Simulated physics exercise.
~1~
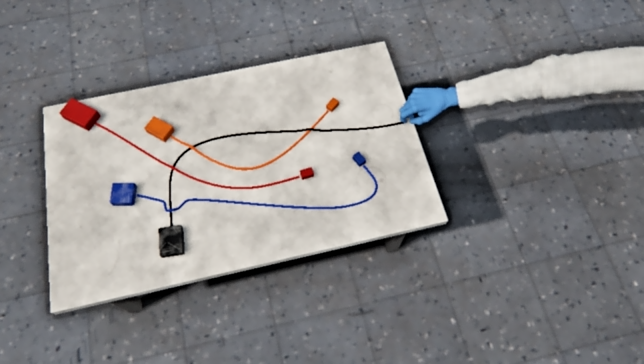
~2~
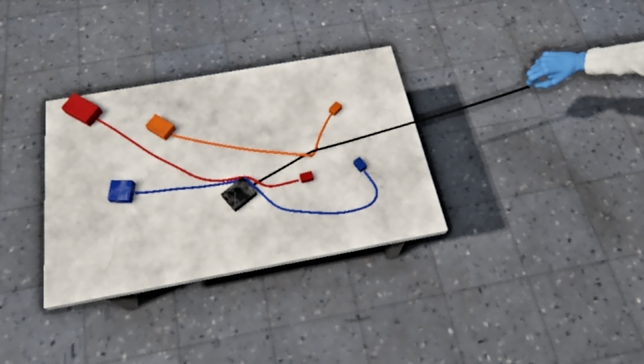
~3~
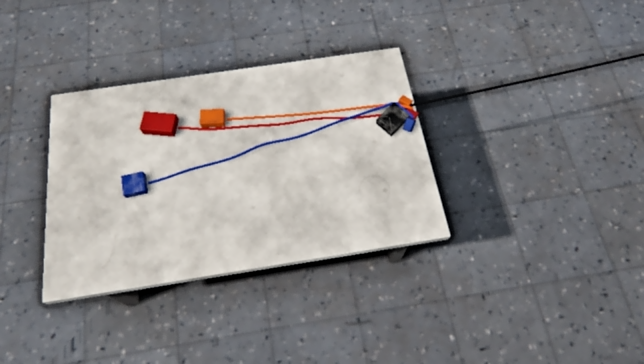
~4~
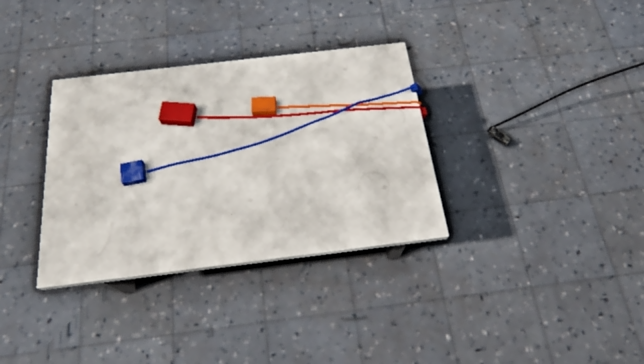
To begin with, four leads, red, orange, blue and black, lie overlapping on a pale tabletop, each with a charger at one end, while a blue-gloved hand grips the black one at the right edge. The hand hauls the black lead off to the right, and its charger slides up into the others. It then sweeps the small plugs and their leads to the right edge, dragging the red and orange chargers along. Finally the black charger drops off the table, leaving the red plug over the edge, the blue plug tipped at the rim, and three chargers still on top.
